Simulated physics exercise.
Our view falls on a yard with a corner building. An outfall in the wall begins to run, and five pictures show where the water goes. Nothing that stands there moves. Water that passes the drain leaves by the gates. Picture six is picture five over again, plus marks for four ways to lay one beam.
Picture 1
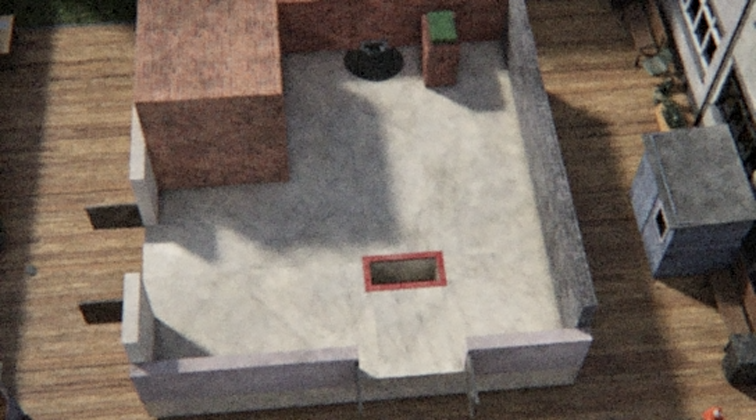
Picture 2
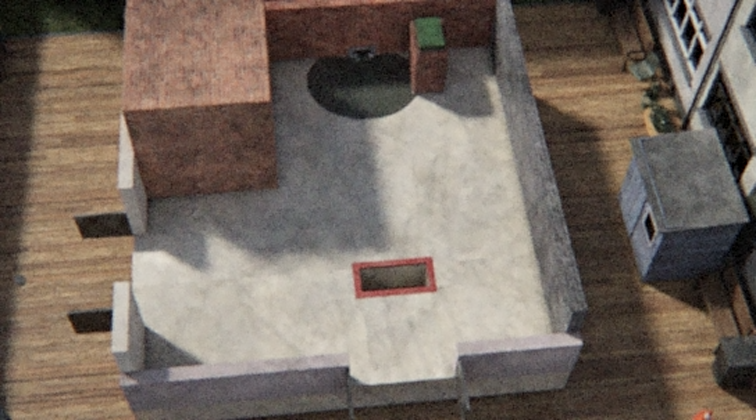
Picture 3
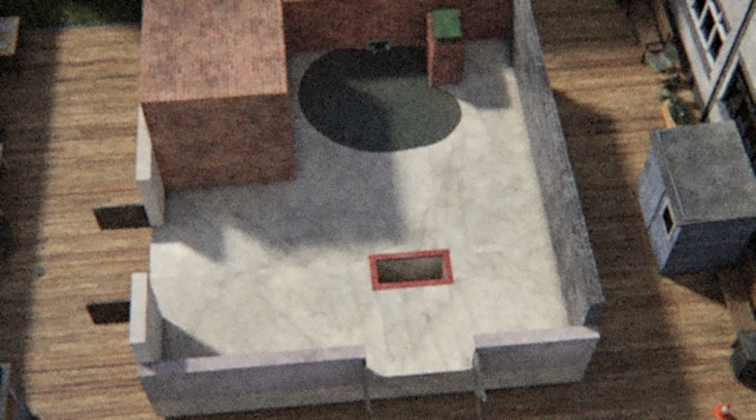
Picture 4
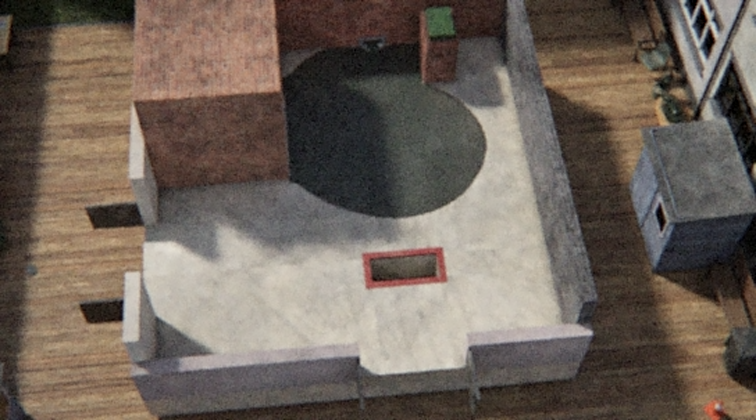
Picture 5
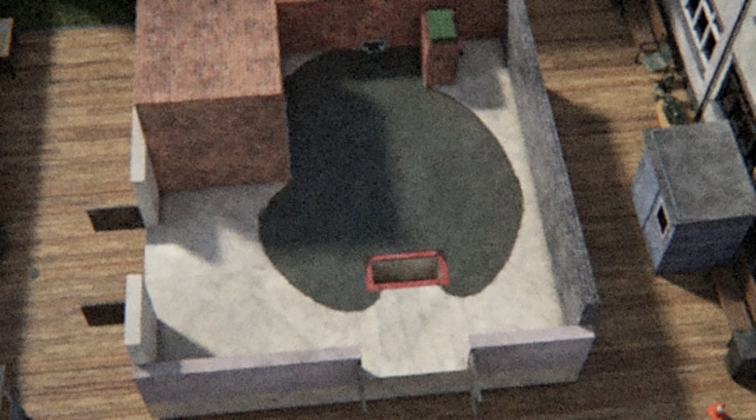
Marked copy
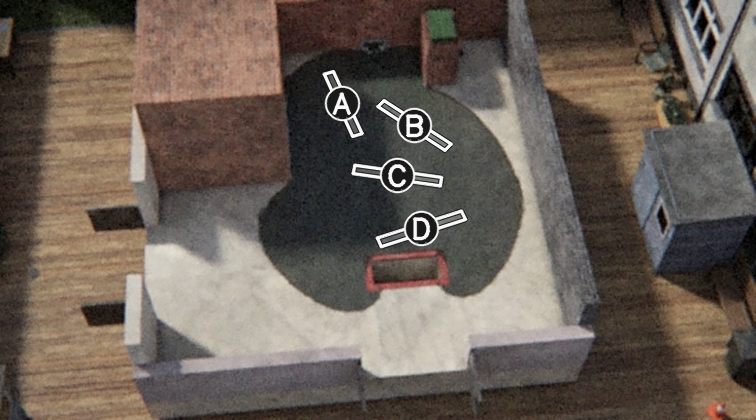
The video shows a walled yard with a brick corner building as dark water spreads from an outfall at the back wall, widening across the pale ground, passing the building's corner, and reaching the red-framed drain, which takes in water.
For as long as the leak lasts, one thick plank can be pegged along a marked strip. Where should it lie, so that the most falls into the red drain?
Go for A.
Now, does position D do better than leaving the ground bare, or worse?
It is worse.
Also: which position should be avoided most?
D.
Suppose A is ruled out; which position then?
B it is.
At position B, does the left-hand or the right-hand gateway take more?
More leaves on the right.
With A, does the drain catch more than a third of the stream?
Yes, it does.
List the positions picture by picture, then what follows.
Outfall at (374, 44); red drain at (404, 271); open gate at (410, 363); open gate at (156, 270); 2 % of the ground under water, visible out to (387, 75); red drain still dry, in the first frame.
In the second frame, 7 % of the ground under water, visible out to (356, 115); red drain still dry.
In the third frame, 15 % of the ground under water, visible out to (353, 147); red drain still dry.
In the fourth frame, 29 % of the ground under water, visible out to (436, 206); red drain still dry.
In the fifth frame, 45 % of the ground under water, visible out to (351, 304); red drain taking water.
In white, A from (328, 72) to (357, 135); B from (381, 103) to (448, 147); C from (354, 169) to (440, 181); D from (379, 242) to (463, 215).
For position A, about 40 % of the stream goes into the red drain, about 52 % out by the gates.
For position B, about 23 % of the stream goes into the red drain, about 70 % out by the gates.
For position C, about 11 % of the stream goes into the red drain, about 82 % out by the gates.
For position D, about 8 % of the stream goes into the red drain, about 84 % out by the gates.
